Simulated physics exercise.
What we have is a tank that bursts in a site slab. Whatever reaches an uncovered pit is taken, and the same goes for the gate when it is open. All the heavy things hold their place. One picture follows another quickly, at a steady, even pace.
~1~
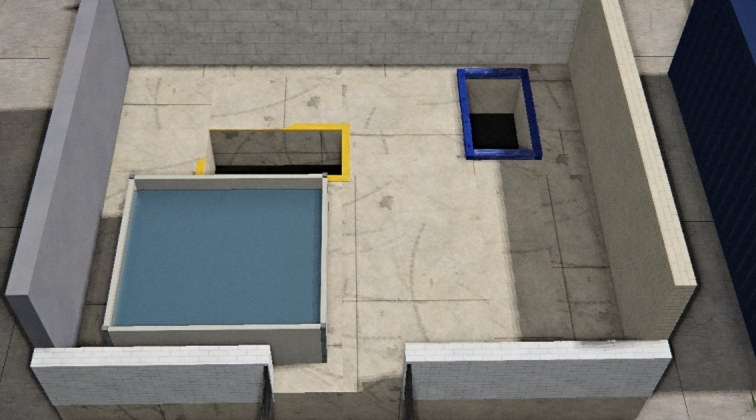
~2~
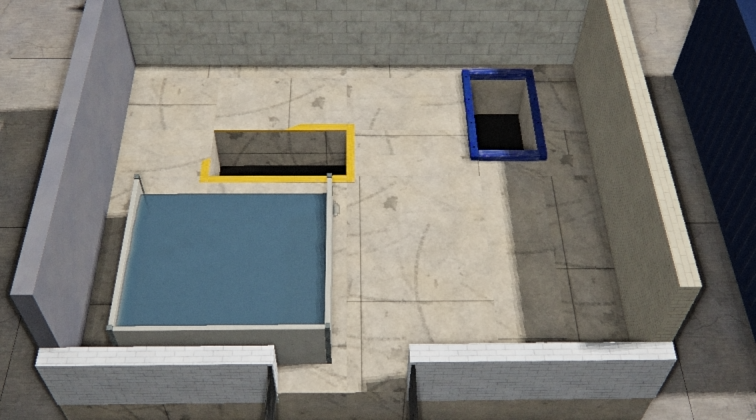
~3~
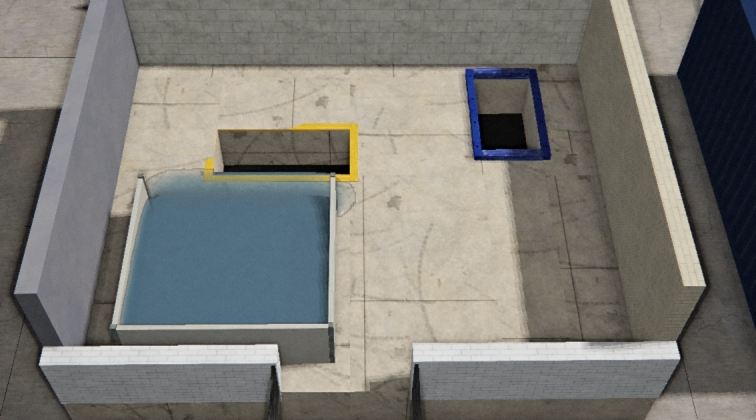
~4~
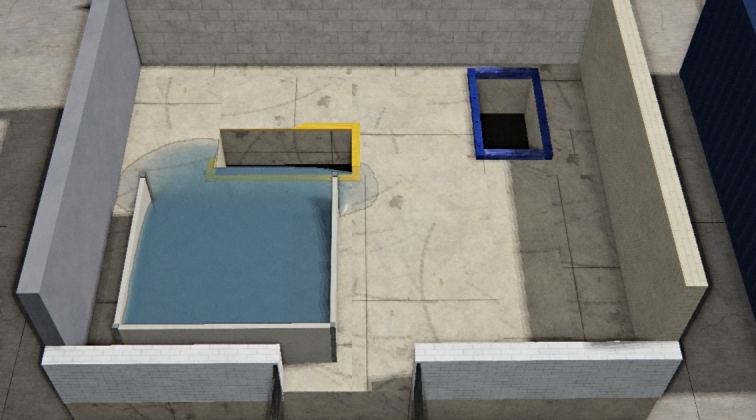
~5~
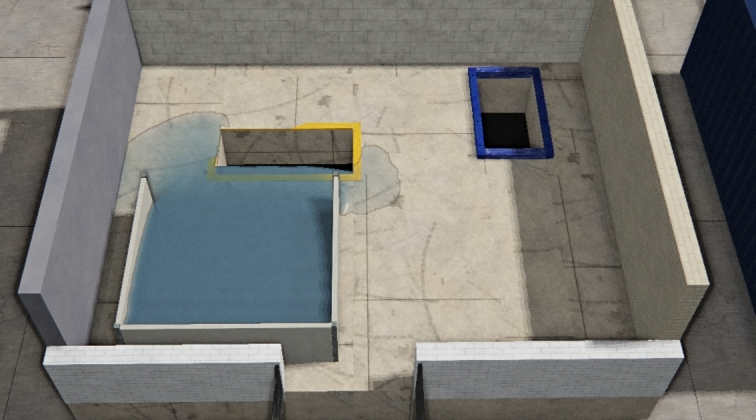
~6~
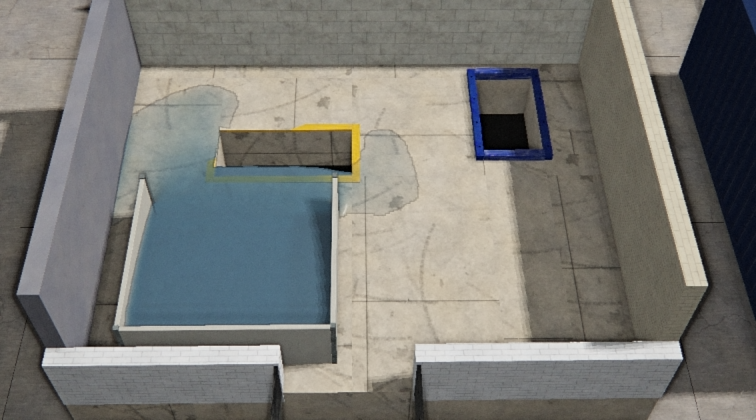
Blue water fills a low, pale-walled square tank at the left of a concrete slab, seen from high above, with grey and cream walls around it and a gap in the front one. Behind the tank lies a yellow-edged rectangular pit, and a blue-framed pit sits at upper right. The tank's far side opens and water pours out, spreading around the yellow-edged pit leftward and rightward, as the view shifts slightly.
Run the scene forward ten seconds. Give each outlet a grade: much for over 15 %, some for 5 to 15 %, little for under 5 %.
Grades: Gate - little, blue pit - little, yellow pit - much.
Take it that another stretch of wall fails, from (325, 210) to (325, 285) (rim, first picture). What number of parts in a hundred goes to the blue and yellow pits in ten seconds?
Out of every hundred parts, blue takes 15 and yellow takes 6.
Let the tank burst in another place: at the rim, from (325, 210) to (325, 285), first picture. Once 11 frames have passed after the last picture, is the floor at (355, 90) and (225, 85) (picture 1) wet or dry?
Point one not reached, point two not reached.
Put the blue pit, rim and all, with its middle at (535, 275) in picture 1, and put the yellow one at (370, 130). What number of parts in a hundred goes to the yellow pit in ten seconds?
Result - yellow pit, 50 in a hundred.
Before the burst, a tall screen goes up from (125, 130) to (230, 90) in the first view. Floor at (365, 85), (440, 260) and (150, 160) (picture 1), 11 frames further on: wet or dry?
Going one after another, I'd say reached by the flood, then kept clear of the flood, then reached by the flood.
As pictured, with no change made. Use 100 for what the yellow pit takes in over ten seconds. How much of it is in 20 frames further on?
About 75 per cent.
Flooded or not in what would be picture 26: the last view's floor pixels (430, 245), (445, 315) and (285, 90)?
Well, in turn they'd be dry underfoot, dry underfoot and wet underfoot.
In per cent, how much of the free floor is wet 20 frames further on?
That should be about 45 %.
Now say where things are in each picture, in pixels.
The first frame shows the tank at (223, 251) is whole and still.
In the second frame, the front is at a hidden place, out from the gap on the tank's far side.
In the third frame, water pours out on the tank's far side and has run to a hidden place.
In the fourth frame, the front is at (131, 172), out from the gap on the tank's far side.
In the fifth frame, water pours out on the tank's far side and has run to (379, 153).
In the sixth frame, water pours out on the tank's far side and has run to (171, 99).
A moment on, water covers 25 % of the floor; the gate 0 %, the blue pit 0 %, the yellow pit 24 %.
Next, water covers 35 % of the floor; the gate 0 %, the blue pit 0 %, the yellow pit 40 %.
Then, water covers 45 % of the floor; the gate 0 %, the blue pit 0 %, the yellow pit 53 %.
Later, water covers 75 % of the floor; the gate 0 %, the blue pit 2 %, the yellow pit 64 %.
In the end, water covers 90 % of the floor; the gate 1 %, the blue pit 2 %, the yellow pit 71 %.
